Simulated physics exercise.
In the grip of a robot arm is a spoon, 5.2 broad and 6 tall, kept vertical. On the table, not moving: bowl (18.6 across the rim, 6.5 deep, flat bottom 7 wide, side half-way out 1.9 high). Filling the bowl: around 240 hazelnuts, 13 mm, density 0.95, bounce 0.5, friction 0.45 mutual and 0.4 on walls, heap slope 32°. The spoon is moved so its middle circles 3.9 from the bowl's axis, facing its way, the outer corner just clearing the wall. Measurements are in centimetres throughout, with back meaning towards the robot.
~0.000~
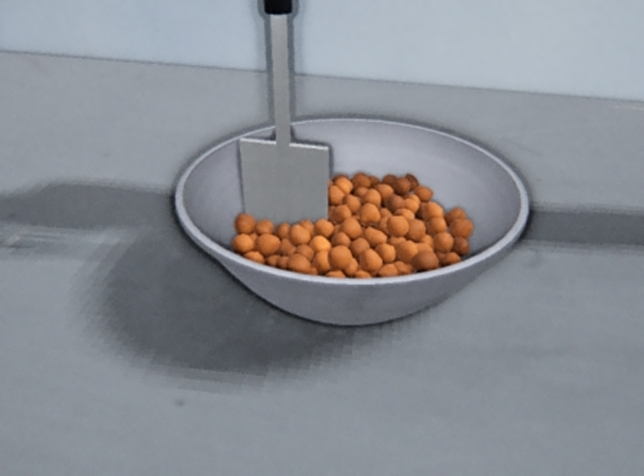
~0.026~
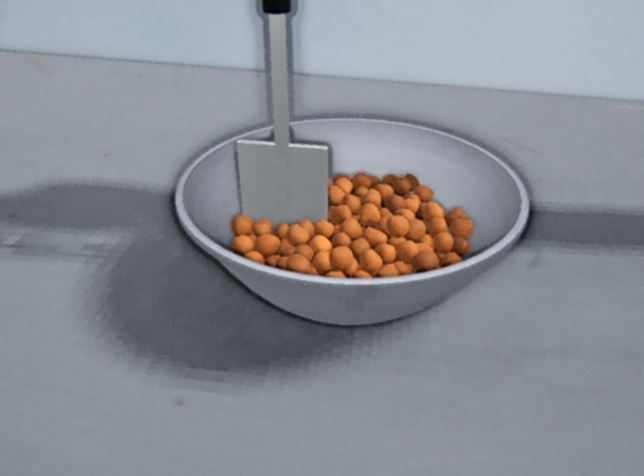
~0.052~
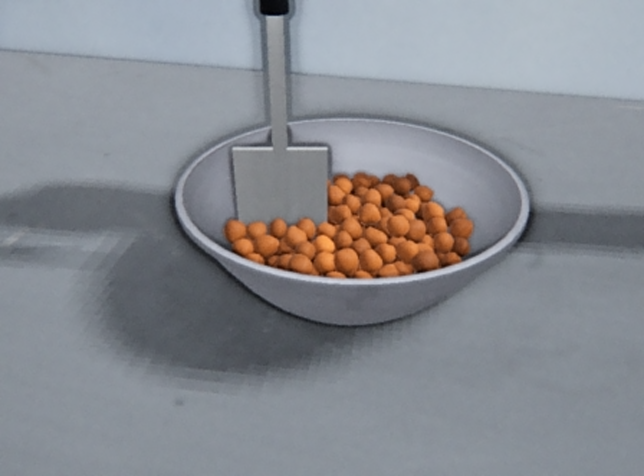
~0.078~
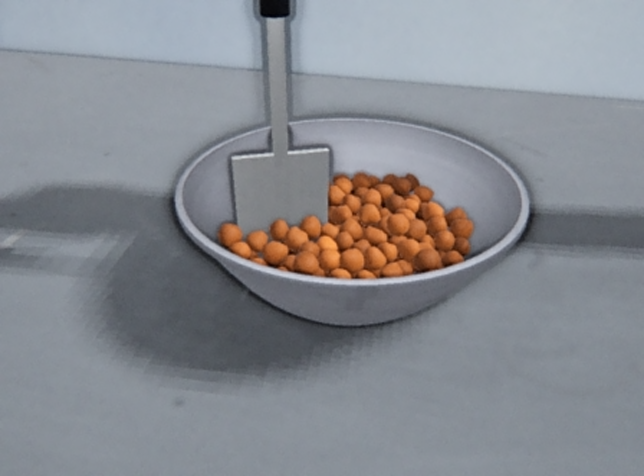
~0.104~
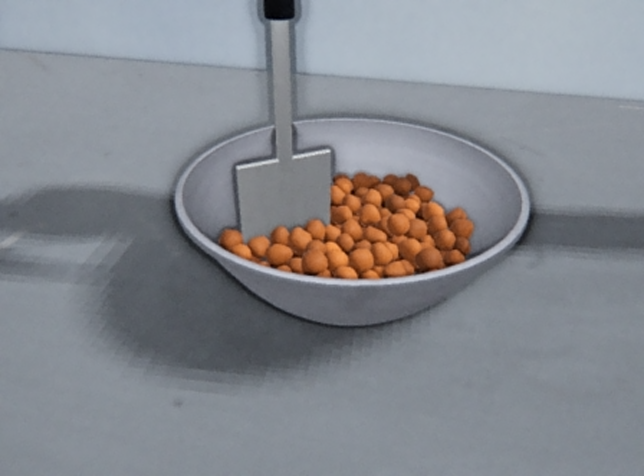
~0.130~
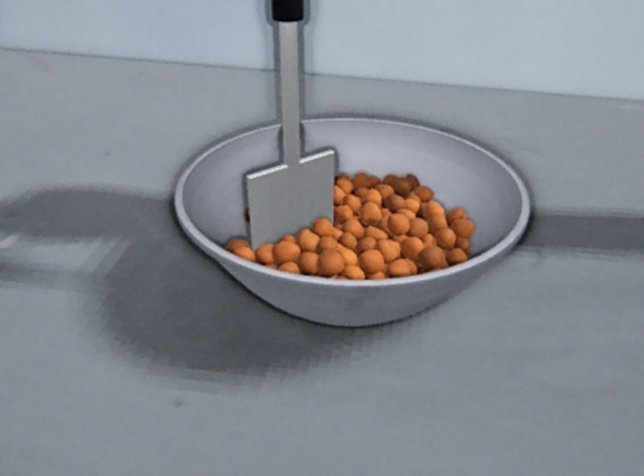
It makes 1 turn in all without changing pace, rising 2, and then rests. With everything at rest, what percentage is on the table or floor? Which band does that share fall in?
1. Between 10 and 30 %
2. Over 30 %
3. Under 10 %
(3) Under 10 %.
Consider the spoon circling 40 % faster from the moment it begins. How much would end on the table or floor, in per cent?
Estimated share: Near 10 %.
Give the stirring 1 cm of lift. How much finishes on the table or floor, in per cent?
My guess is close to 5 per cent.
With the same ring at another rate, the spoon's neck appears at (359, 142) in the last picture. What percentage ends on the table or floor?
It works out to roughly 25 percent.
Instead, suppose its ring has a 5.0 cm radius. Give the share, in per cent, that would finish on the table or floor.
Around 0 in a hundred, in that case.
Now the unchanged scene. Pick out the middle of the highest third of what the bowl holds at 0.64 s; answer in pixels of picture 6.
I'd put it close to (314, 163).
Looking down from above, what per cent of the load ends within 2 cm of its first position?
Around 35 in a hundred.
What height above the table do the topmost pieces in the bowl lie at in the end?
Around 6.0 cm above the table.
After 0.39 s, 171° round, highest piece 8 above the table; 236 in the bowl.
After 0.64 s, 291° round, highest piece 9 above the table; 227 in the bowl, 6 on the table or floor, 3 in flight or on the tool.
After 0.97 s, 0° round, highest piece 6 above the table; 222 in the bowl, 14 on the table or floor.
After 1.67 s, 0° round, highest piece 6 above the table; 222 in the bowl, 14 on the table or floor.
At rest, 222 in the bowl, 14 on the table or floor. That is 6 % on the table or floor.
